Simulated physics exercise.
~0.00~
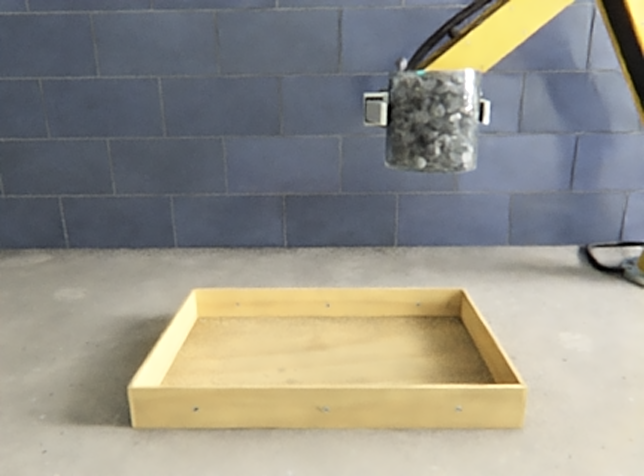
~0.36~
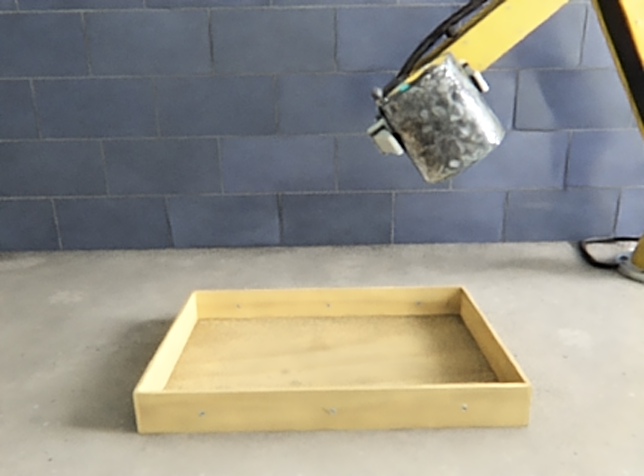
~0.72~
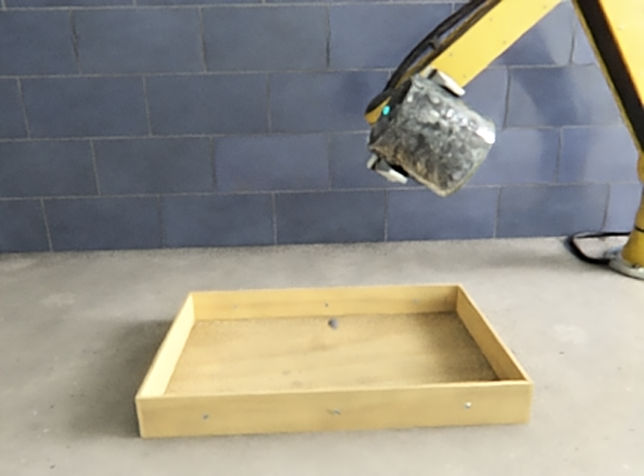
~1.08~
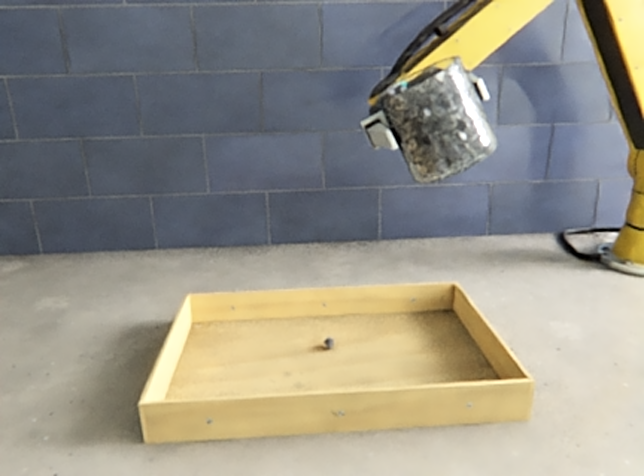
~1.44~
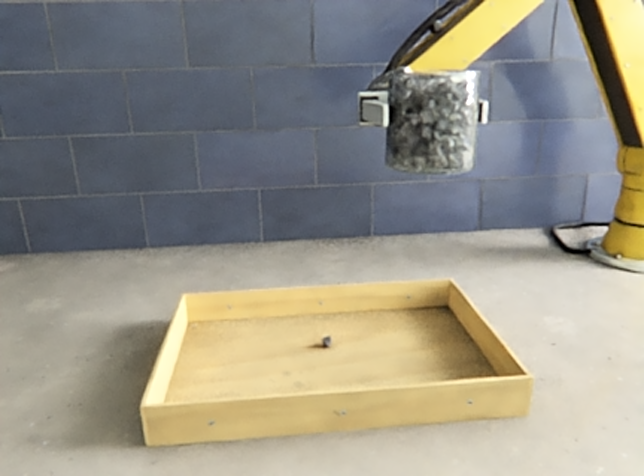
A yellow robot arm tipped a clear tumbler packed with small grey pebbles above a shallow wooden tray, and a single pebble dropped in. The arm then turned the tumbler upright again, still nearly full, leaving the lone pebble lying in the tray.
